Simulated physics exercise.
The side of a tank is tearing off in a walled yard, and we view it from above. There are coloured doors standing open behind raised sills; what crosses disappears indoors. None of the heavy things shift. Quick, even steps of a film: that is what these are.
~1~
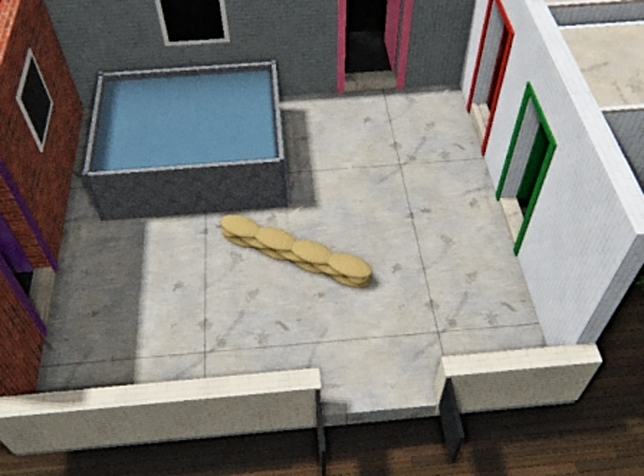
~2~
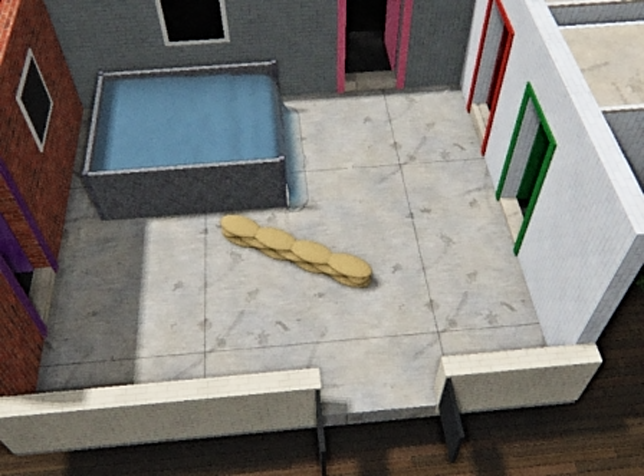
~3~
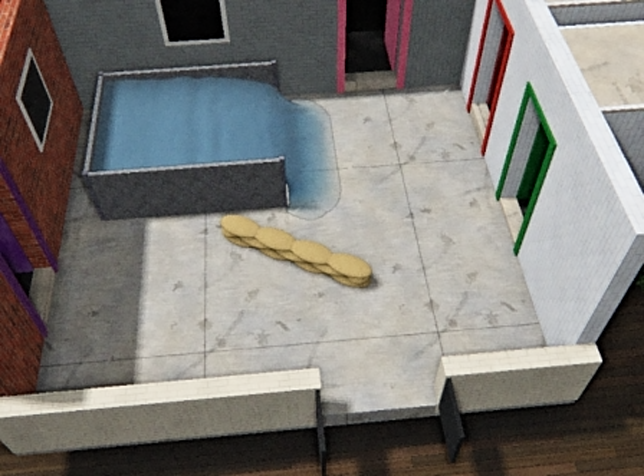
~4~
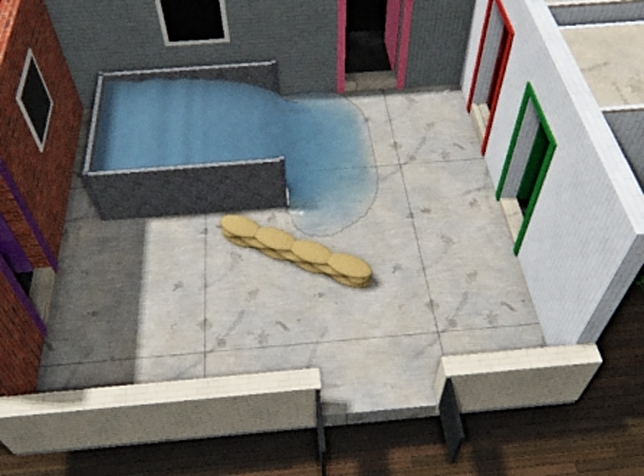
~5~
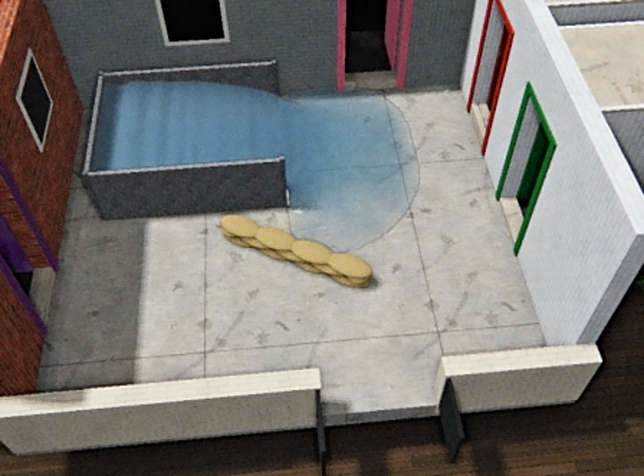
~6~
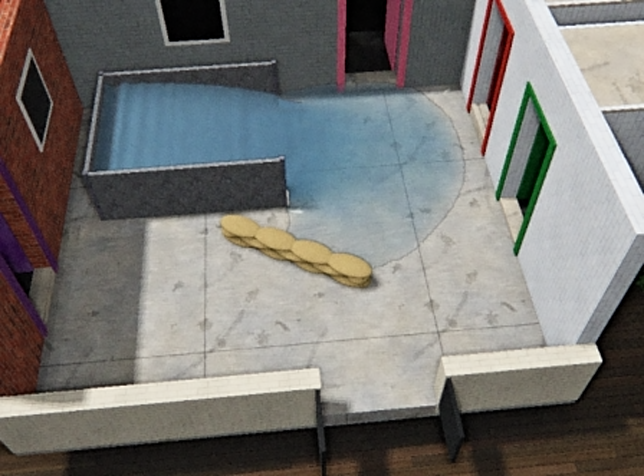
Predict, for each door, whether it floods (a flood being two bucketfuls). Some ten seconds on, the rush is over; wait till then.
Result: The purple door stays at or under the cap there. The green door tips over the cap there. The red door tips over the cap there. The pink door tips over the cap there.
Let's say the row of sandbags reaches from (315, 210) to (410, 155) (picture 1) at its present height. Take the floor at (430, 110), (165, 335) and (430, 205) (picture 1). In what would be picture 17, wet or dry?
Going in the order you gave, that's waterlogged, then left unsoaked, then waterlogged.
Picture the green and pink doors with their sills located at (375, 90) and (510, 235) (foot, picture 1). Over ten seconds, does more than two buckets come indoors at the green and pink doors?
The green door gets past the limit, and the pink door gets past the limit too.
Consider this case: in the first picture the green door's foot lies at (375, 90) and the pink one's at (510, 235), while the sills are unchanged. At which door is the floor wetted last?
That is the purple-painted one.
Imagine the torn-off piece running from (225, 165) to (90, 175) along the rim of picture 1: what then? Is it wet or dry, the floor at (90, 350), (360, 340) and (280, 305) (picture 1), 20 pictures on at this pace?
So: Wetted, then wetted, then wetted.
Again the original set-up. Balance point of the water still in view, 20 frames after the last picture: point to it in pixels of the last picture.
At roughly (369, 188).
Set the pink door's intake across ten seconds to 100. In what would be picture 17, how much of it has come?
My guess is about 10 %.
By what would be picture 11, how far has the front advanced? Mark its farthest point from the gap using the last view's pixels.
Approximate pixel: (523, 291).
A moment on, water covers 45 % of the floor; the purple door not reached, the green door over two buckets in, the red door far over two buckets in, the pink door wet at the sill, nothing in.
Next, water covers 50 % of the floor; the purple door not reached, the green door far over two buckets in, the red door far over two buckets in, the pink door under two buckets in.
Then, water covers 60 % of the floor; the purple door not reached, the green door far over two buckets in, the red door far over two buckets in, the pink door over two buckets in.
Later, water covers 90 % of the floor; the purple door wet at the sill, nothing in, the green door far over two buckets in, the red door far over two buckets in, the pink door over two buckets in.
In the end, water covers 95 % of the floor; the purple door wet at the sill, nothing in, the green door far over two buckets in, the red door far over two buckets in, the pink door over two buckets in.
